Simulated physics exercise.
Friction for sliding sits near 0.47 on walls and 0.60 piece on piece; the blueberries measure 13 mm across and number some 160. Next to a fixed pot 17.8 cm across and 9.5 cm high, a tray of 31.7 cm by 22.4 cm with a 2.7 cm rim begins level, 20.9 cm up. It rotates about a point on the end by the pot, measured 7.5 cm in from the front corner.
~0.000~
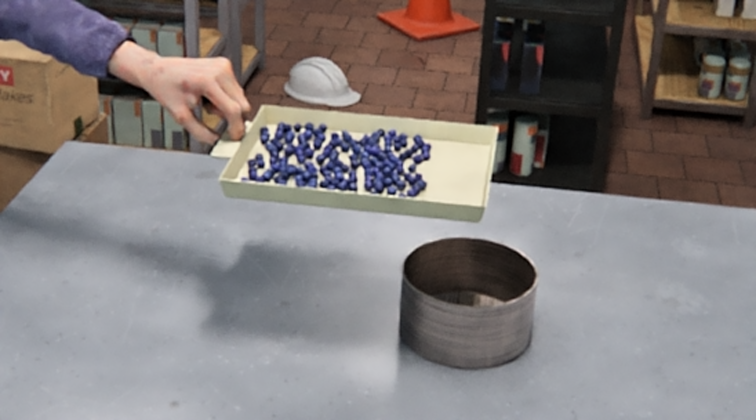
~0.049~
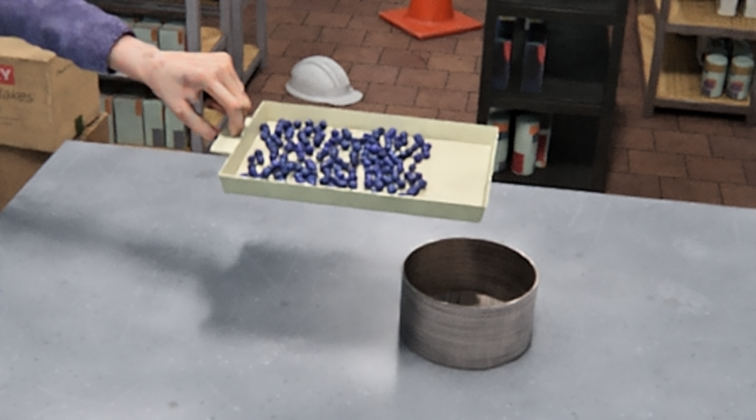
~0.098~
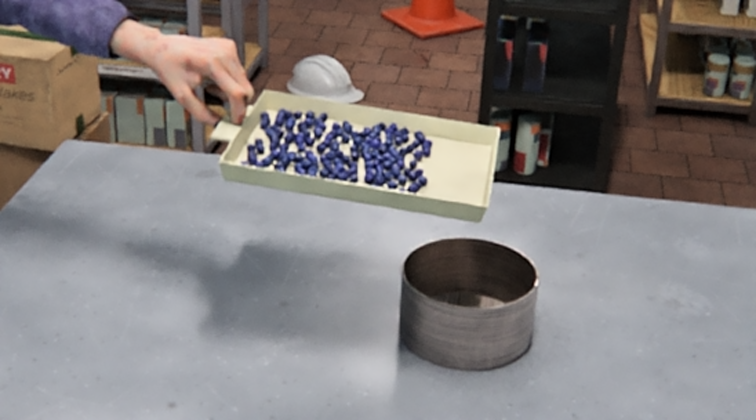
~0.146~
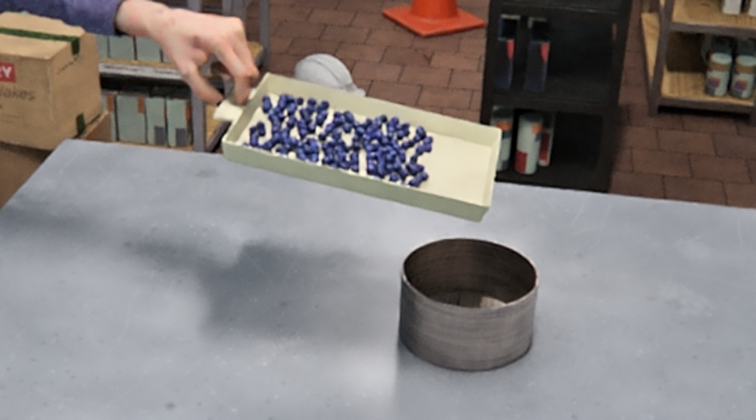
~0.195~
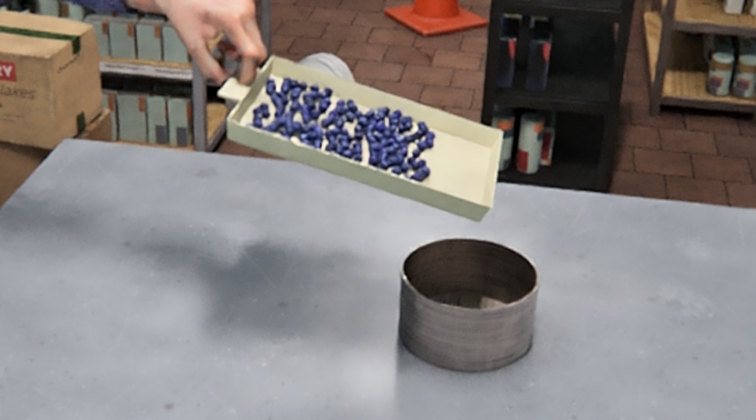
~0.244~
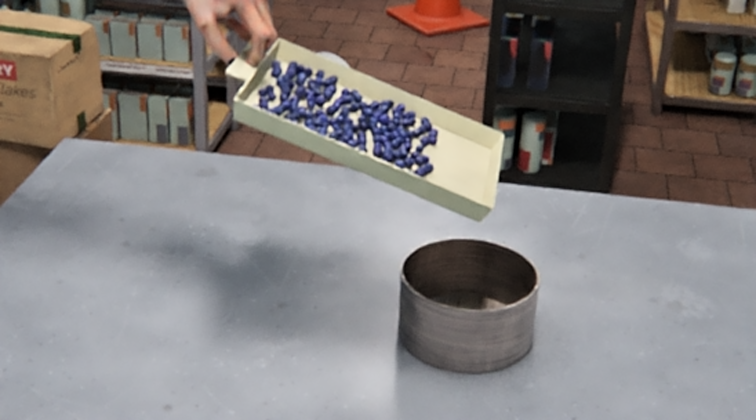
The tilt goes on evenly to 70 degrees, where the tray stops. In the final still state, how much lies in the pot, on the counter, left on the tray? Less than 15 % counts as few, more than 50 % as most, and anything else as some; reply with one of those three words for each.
Here it is: Pot: Few, counter: Some, tray: Most.
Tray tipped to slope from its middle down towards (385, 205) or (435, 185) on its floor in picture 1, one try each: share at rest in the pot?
About 5 per cent on the first try and 10 per cent on the second.
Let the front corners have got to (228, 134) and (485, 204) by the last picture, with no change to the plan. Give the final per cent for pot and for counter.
You'd end with pot at 0 and counter at 5.
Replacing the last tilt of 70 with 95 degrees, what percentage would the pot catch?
In that case some 25 per cent.
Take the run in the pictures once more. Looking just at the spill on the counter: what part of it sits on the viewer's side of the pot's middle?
Near 10 in a hundred.
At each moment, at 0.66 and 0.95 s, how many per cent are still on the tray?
I'd say roughly 100, then roughly 60.
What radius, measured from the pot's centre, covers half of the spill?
Roughly 20 cm from the centre.
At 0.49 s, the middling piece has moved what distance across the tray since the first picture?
Displacement on the tray: Roughly 7 cm.
After 0.49 s, tilt 45 degrees; the tray holds 100 %, the pot 0 %.
Then, at 0.66 s, tilt 62 degrees; the tray holds 100 %, the pot 0 %.
After 0.95 s, tilt 70 degrees; the tray holds 60 %, the pot 5 %.
By 1.8 s all is still; pot 5 %, counter 40 %, tray 60 %.
